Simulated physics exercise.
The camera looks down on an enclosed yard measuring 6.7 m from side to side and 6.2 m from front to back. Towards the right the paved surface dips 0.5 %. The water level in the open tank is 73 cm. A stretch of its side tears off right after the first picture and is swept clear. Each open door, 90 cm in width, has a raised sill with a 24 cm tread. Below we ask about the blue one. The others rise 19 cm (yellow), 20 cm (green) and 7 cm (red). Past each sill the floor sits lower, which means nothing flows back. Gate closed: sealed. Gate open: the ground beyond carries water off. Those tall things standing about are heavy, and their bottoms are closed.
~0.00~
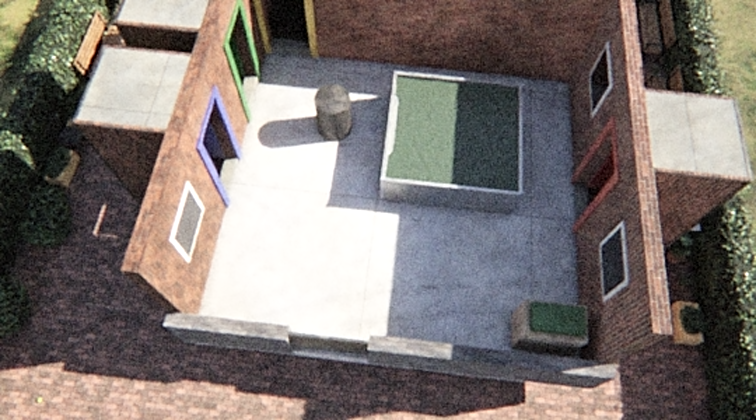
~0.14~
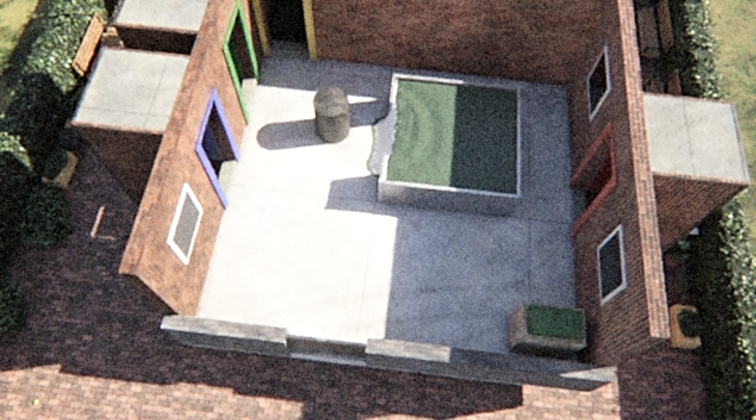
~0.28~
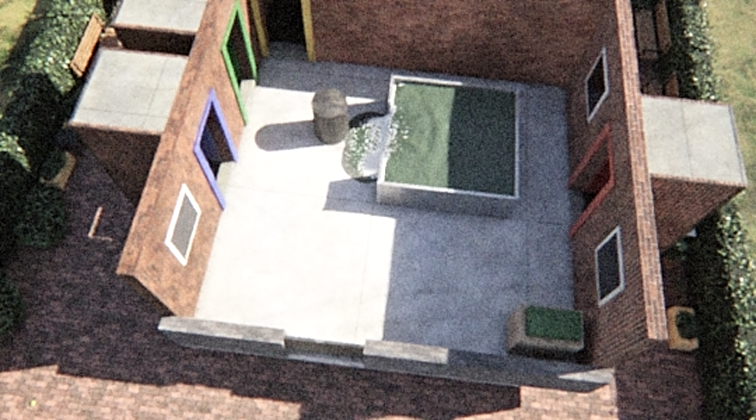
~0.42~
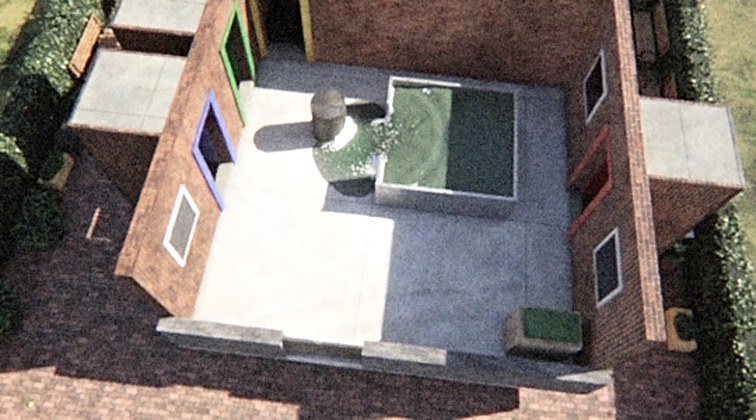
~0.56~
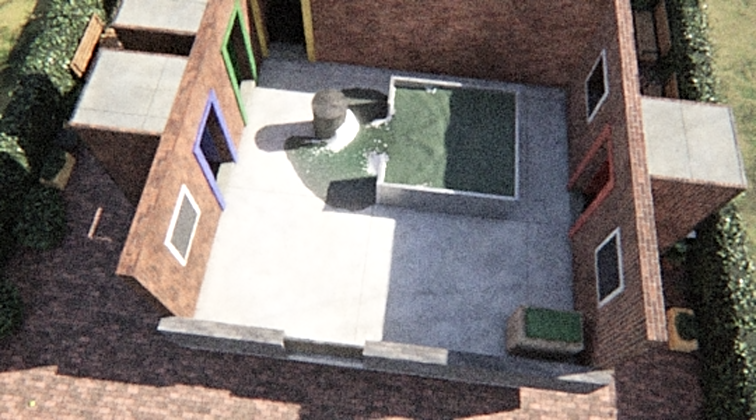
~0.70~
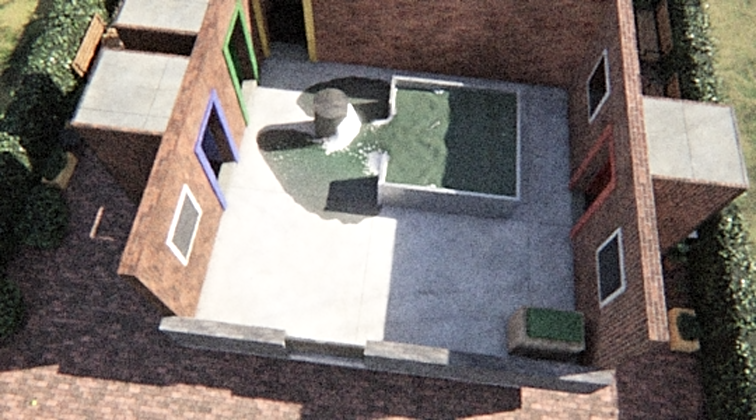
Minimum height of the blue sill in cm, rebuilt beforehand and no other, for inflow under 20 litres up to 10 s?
24 cm.
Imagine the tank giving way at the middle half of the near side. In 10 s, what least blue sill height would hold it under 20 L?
Required height: Approx. 6.0 cm.
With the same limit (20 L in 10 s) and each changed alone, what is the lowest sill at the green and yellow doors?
You'd want some 15 cm at green and some 20 cm at yellow.
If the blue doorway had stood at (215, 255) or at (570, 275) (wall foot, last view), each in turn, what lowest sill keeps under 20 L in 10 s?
Minimums: Roughly 17 cm and 14.0 cm.
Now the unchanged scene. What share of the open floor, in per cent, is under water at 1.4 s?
Roughly 30 percent.
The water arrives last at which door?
That would be the red door.
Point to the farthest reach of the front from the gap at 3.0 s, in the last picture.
The farthest wet point is roughly at (193, 328) in the last view.
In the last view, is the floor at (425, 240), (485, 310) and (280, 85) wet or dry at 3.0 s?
First bone-dry, second bone-dry, third wet through.
After 1.4 s water covers 30 % of the floor, deepest (54 cm) near (359, 137); 19 cm at the blue door, 22 litres in over its 9 cm sill.
After 3.0 s water covers 50 % of the floor, deepest (36 cm) near (193, 328); 23 cm at the blue door, 180 litres in over its 9 cm sill.
After 10.0 s water covers 100 % of the floor, deepest (18 cm) near (566, 375); 13 cm at the blue door, 305 litres in over its 9 cm sill.
At the blue door as built, the water arrived by 1.1 s and peaked near 26 cm at 2.4 s.
With a sill of 21 cm, 47 litres would have come in within the 10 s; with 28.5 cm, 4 litres. So under 20 litres takes about 24 cm.
